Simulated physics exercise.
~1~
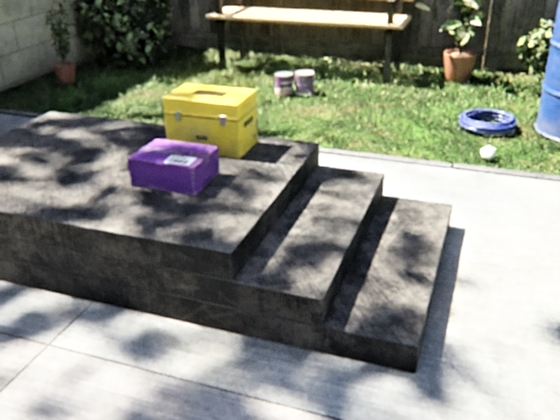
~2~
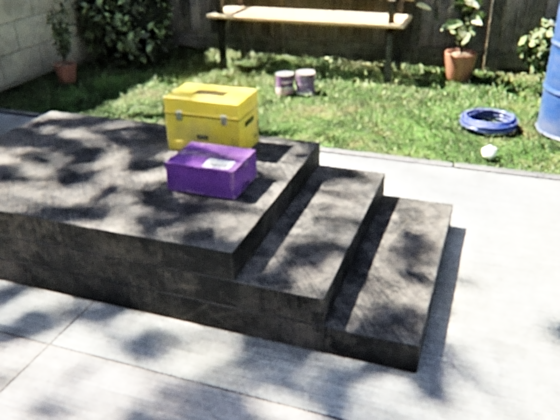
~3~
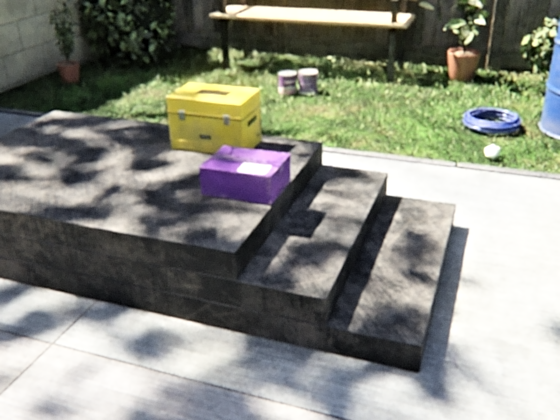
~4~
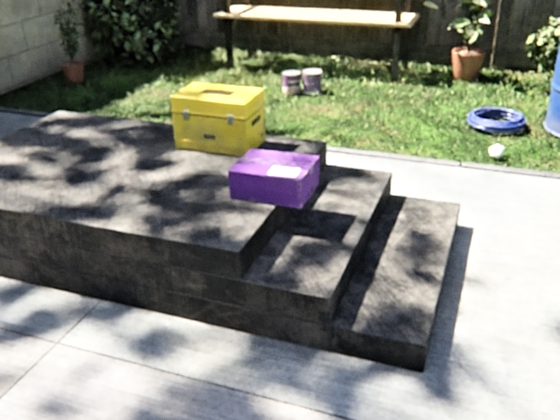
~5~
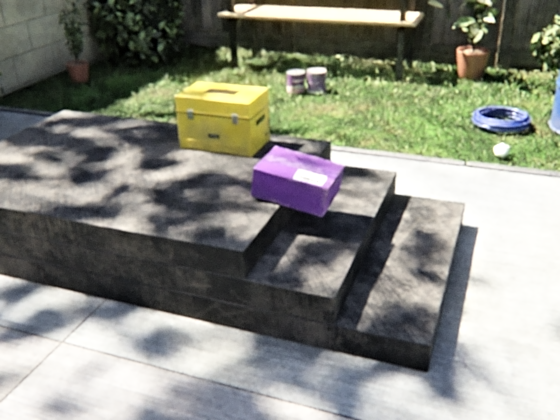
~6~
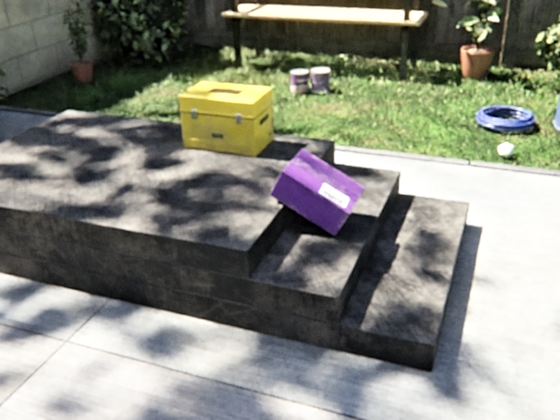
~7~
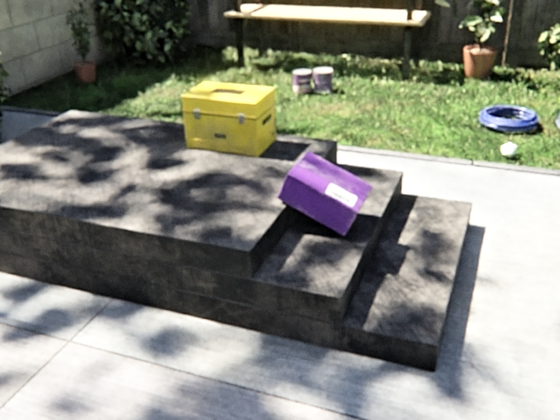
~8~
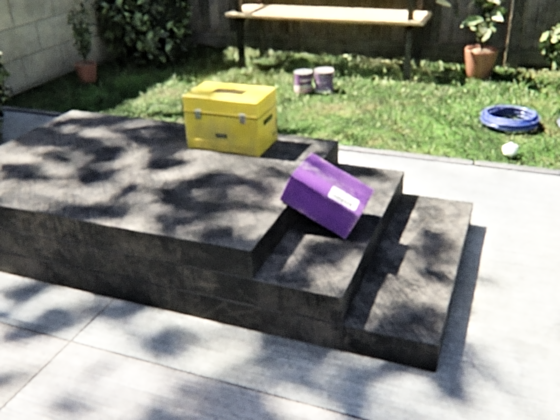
In this clip, a purple box slides right across a dark landing past a stationary yellow toolbox, then tips over the top edge of the steps. It comes to rest tilted, leaning between the landing's edge and the step below.
